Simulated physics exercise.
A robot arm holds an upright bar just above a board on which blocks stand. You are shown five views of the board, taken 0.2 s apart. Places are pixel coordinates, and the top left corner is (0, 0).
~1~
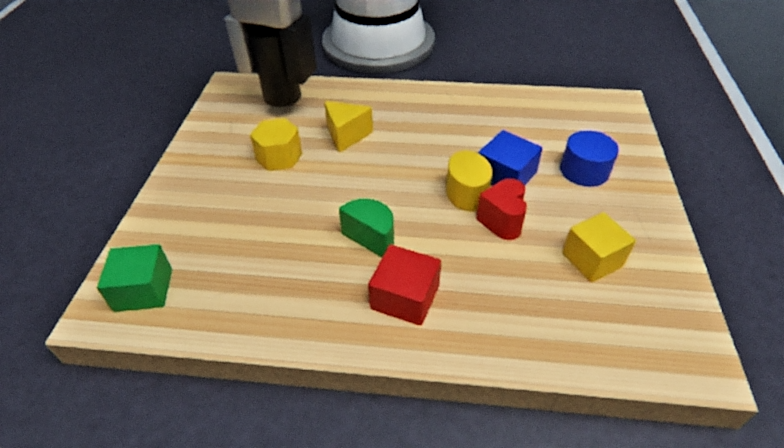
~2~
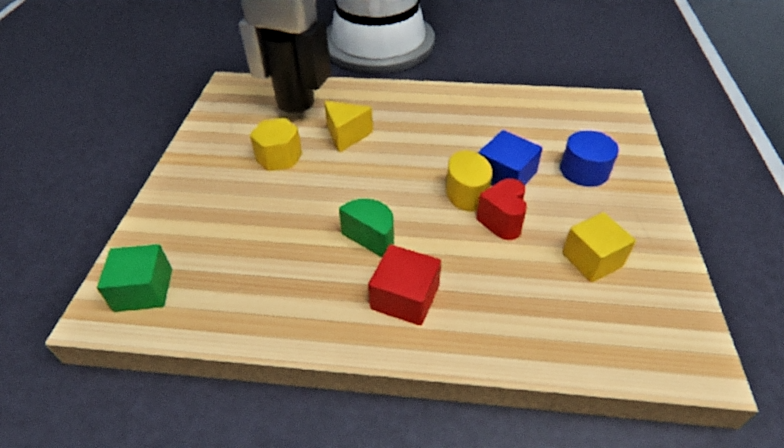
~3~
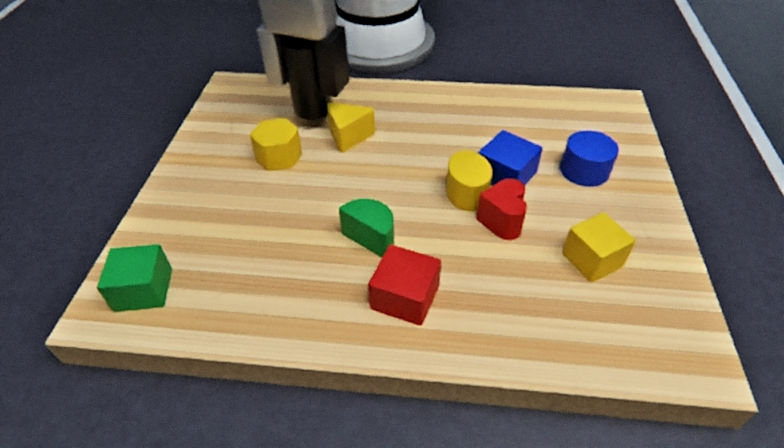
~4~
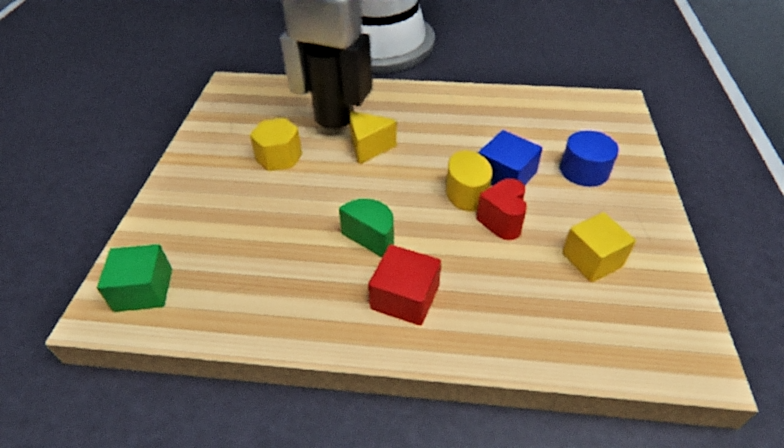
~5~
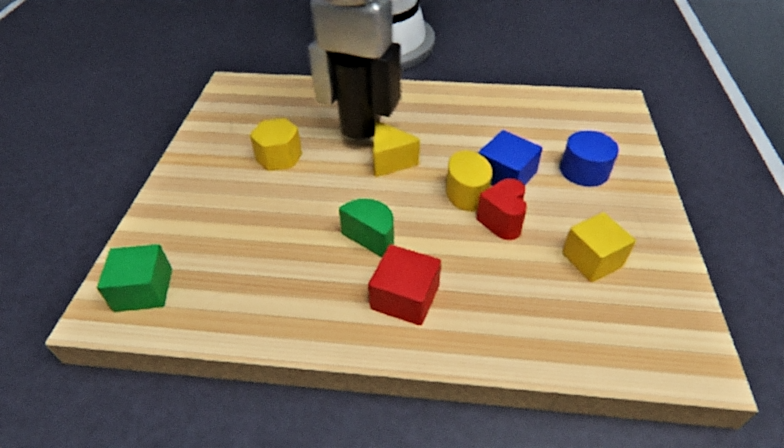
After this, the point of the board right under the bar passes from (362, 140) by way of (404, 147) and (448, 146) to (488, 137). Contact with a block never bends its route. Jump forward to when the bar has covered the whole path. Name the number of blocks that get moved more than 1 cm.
My count: 1.
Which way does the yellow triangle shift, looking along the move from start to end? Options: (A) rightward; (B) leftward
Choice A: Rightward.
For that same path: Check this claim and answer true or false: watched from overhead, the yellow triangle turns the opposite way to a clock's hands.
The statement is false.
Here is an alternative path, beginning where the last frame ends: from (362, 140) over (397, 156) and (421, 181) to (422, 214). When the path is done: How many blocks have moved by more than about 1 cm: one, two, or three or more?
My forecast: 1.
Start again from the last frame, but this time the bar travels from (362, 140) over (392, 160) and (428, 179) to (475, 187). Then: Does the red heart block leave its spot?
Yes, it checks out.
On the path given first. One third of the way, bar (404, 135); yellow triangle (409, 147), turned 60° clockwise.
Two thirds of the way, bar (449, 134); yellow triangle (415, 147), turned 85° clockwise.
At the end, bar (490, 124); yellow triangle (415, 147), turned 85° clockwise; blue square block in place.
